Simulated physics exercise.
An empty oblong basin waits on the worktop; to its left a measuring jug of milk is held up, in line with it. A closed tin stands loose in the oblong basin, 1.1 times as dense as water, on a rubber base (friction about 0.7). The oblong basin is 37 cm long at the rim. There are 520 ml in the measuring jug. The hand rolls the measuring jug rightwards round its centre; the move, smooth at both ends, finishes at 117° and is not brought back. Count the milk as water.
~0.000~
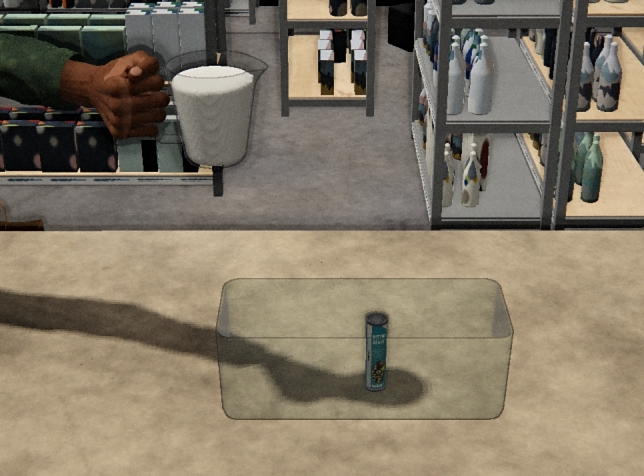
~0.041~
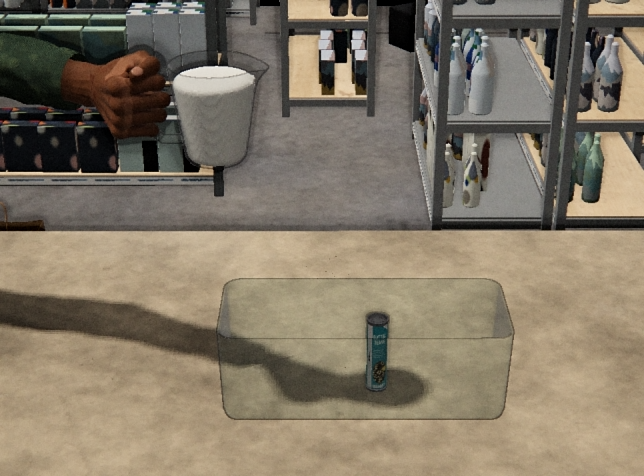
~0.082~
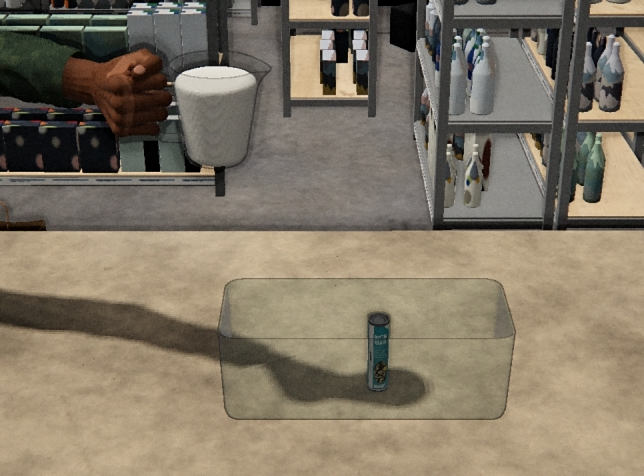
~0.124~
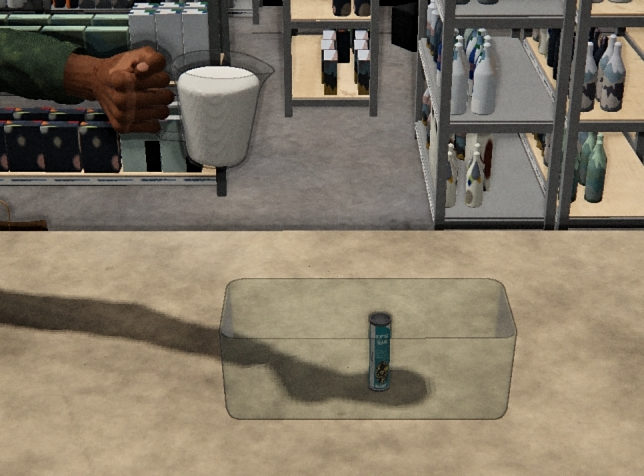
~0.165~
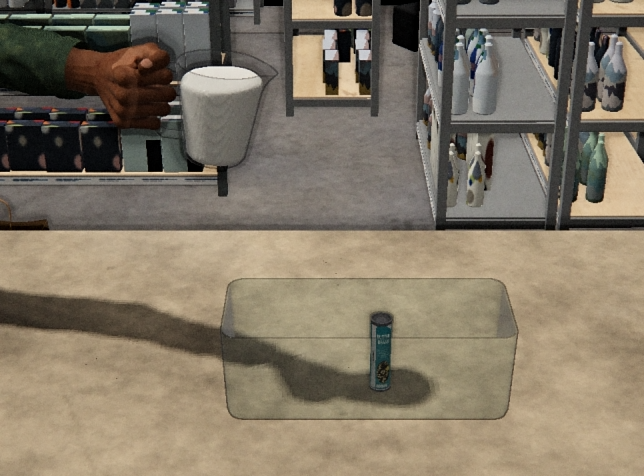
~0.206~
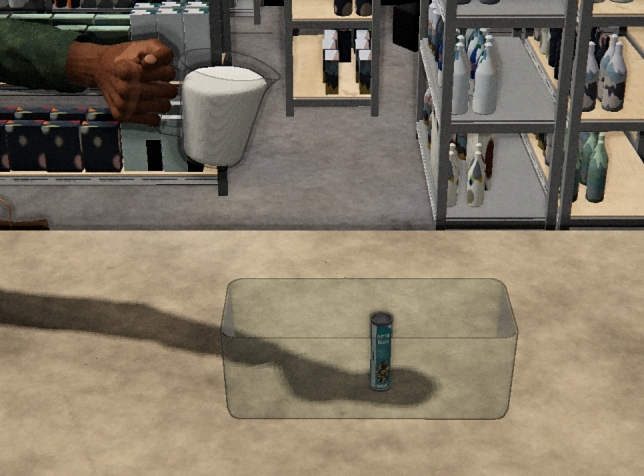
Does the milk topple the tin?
The tin goes over.
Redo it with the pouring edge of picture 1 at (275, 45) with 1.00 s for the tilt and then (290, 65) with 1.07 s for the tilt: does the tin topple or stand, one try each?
First it falls; then it topples.
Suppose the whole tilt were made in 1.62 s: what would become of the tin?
The tin topples.
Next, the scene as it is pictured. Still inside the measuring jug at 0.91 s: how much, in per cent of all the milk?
About 10 per cent.
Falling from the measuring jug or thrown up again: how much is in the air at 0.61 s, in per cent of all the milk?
Near 26 in a hundred.
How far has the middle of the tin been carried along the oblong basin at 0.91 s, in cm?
Some 4 cm.
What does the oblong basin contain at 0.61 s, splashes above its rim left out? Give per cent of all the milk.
Near 2 in a hundred.
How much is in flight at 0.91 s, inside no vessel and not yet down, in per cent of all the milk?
About 36 per cent.
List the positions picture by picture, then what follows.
Tilt 0°; pouring edge (268, 65); surface from (172, 77) to (255, 77); the oblong basin's rim runs from (220, 309) to (506, 308); the tin's top is at (377, 321), in the first picture.
Tilt 0°; pouring edge (269, 66); surface from (173, 77) to (256, 78), in the second picture.
Tilt 2°; pouring edge (271, 67); surface from (175, 77) to (258, 78), in the third picture.
Tilt 4°; pouring edge (275, 69); surface from (178, 76) to (260, 80), in the fourth picture.
Tilt 7°; pouring edge (278, 72); surface from (181, 76) to (264, 80), in the fifth picture.
Tilt 11°; pouring edge (281, 76); surface from (184, 77) to (268, 80), in the sixth picture.
By 0.61 s the tilt is 73° and 72 per cent is still to pour; the tin stands where it began.
By 0.91 s the tilt is 111° and 11 per cent is still to pour; the tin leans 17°.
By 1.22 s the tilt is 117° and 0 per cent is still to pour; the tin lies on its side.
By 1.56 s the tilt is 117° and 0 per cent is still to pour; the tin lies on its side.
At rest the tin lies on its side.
